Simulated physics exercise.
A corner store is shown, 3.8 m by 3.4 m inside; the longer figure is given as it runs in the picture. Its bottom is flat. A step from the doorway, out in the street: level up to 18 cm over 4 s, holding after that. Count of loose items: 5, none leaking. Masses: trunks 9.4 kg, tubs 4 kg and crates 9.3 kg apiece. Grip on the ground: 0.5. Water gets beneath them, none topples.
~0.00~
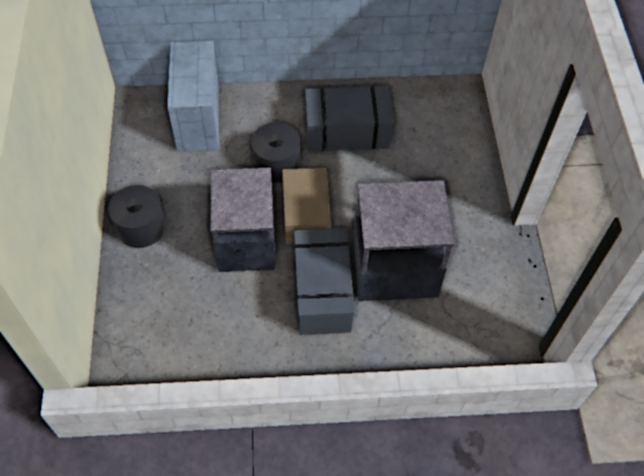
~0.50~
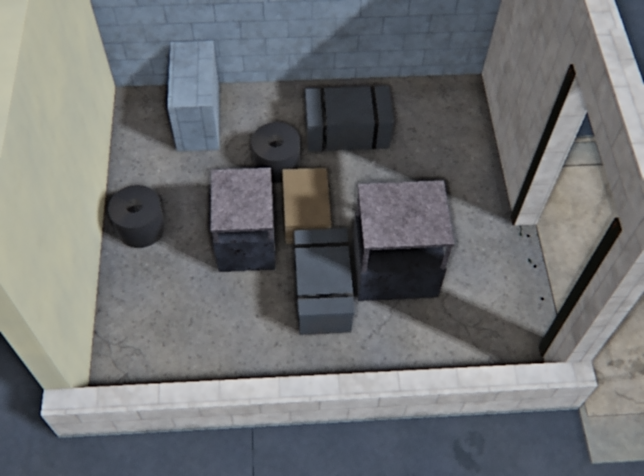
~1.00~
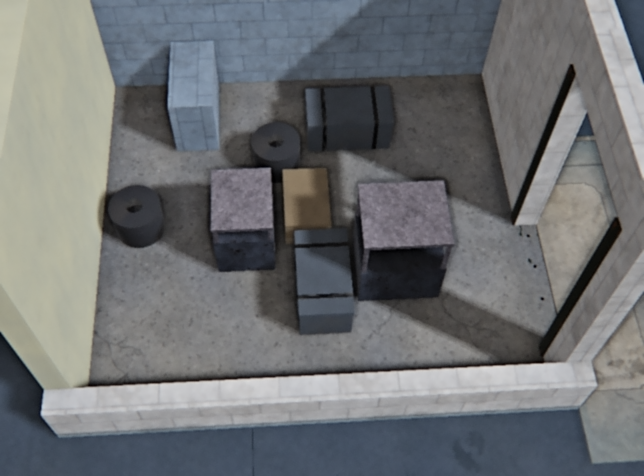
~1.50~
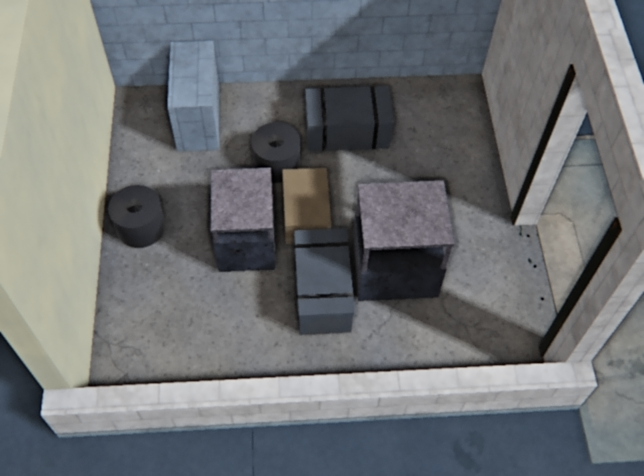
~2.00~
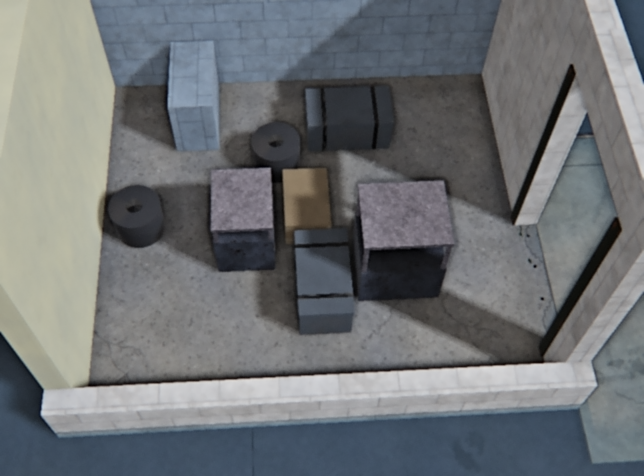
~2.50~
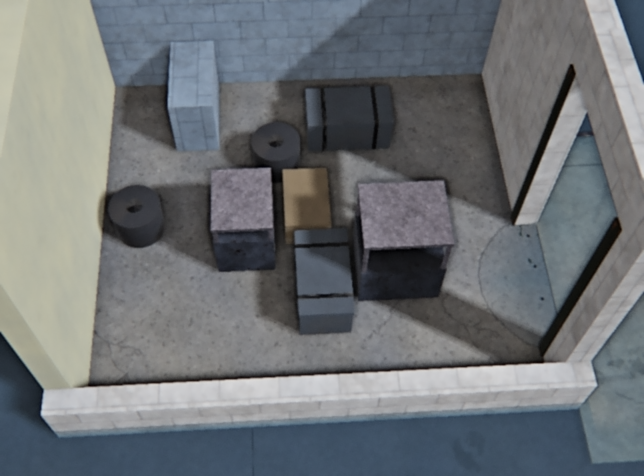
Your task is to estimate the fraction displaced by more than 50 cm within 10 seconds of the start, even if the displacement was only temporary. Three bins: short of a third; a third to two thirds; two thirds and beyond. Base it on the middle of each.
A middling share.
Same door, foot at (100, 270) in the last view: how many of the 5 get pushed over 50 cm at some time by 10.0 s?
Then 3.
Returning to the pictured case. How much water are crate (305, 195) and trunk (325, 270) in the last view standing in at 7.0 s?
Depths: Near 3 cm, then near 4 cm.
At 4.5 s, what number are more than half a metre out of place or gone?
Count: 0.
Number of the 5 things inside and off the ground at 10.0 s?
My tally comes to 5.
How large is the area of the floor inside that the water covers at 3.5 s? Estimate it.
Around 1.5 m2 of it.
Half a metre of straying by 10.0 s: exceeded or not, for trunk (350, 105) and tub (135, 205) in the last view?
First farther, then farther.
After 3.5 s 0 of 5 are over 50 cm from their spots; 0 afloat.
After 4.5 s 0 of 5 are over 50 cm from their spots; 0 afloat.
After 7.0 s 1 of 5 are over 50 cm from their spots; 1 afloat.
After 10.0 s 2 of 5 are over 50 cm from their spots, and 2 have been at some point; 5 afloat.
